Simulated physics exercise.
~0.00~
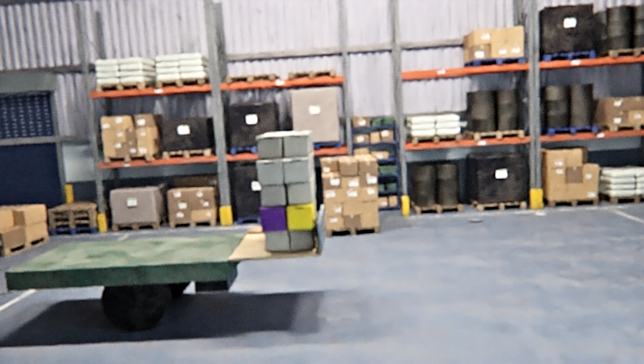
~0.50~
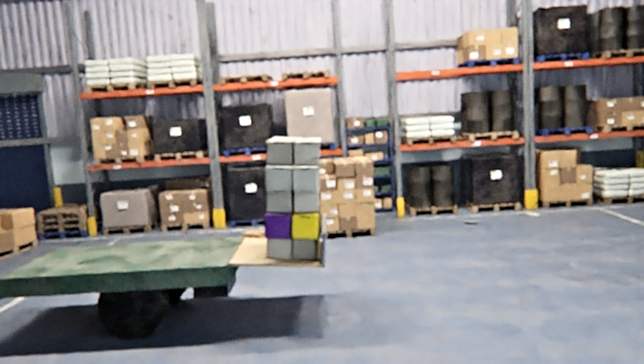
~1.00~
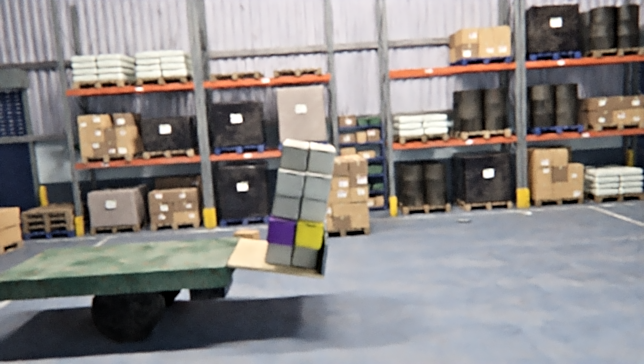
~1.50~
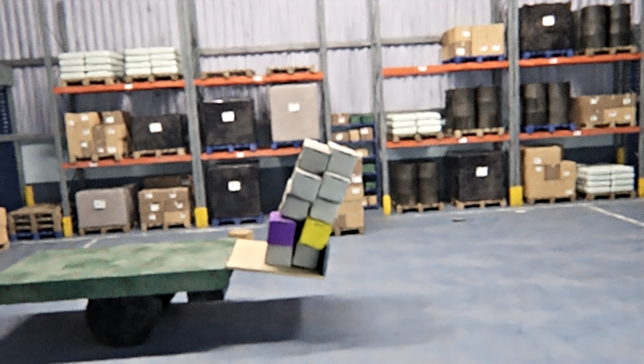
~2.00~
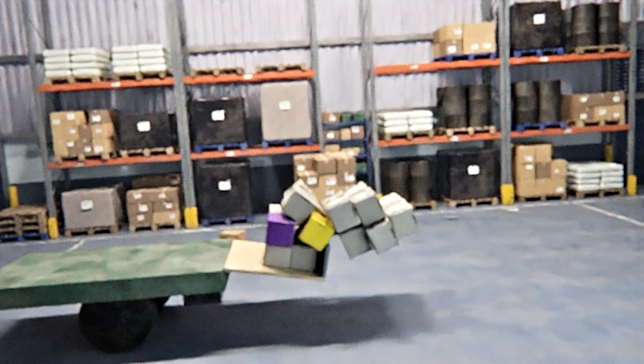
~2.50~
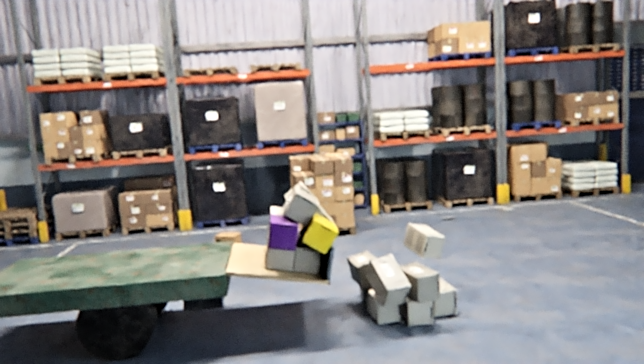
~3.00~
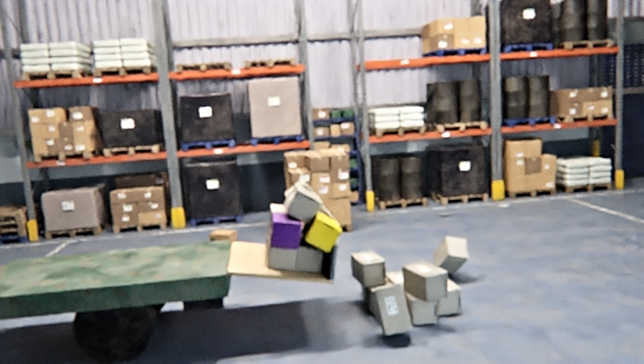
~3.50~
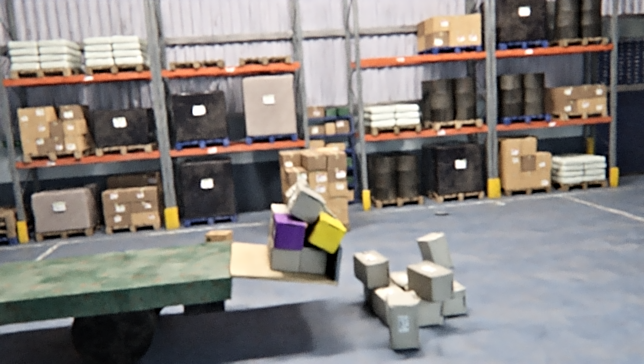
In a warehouse lined with orange-beamed racks of cartons, sacks and dark drums, a neat stack of grey totes, with one purple and one yellow near the bottom, stands on a flap at the right end of a green flat-bed. The flap tips down to the right and the stack leans with it. The upper totes then tilt farther, break away and topple over the edge. They tumble onto the floor in a heap, one bouncing and turning before it settles. The purple and yellow totes stay on the sloping flap with several grey ones, the yellow one leaning outward.
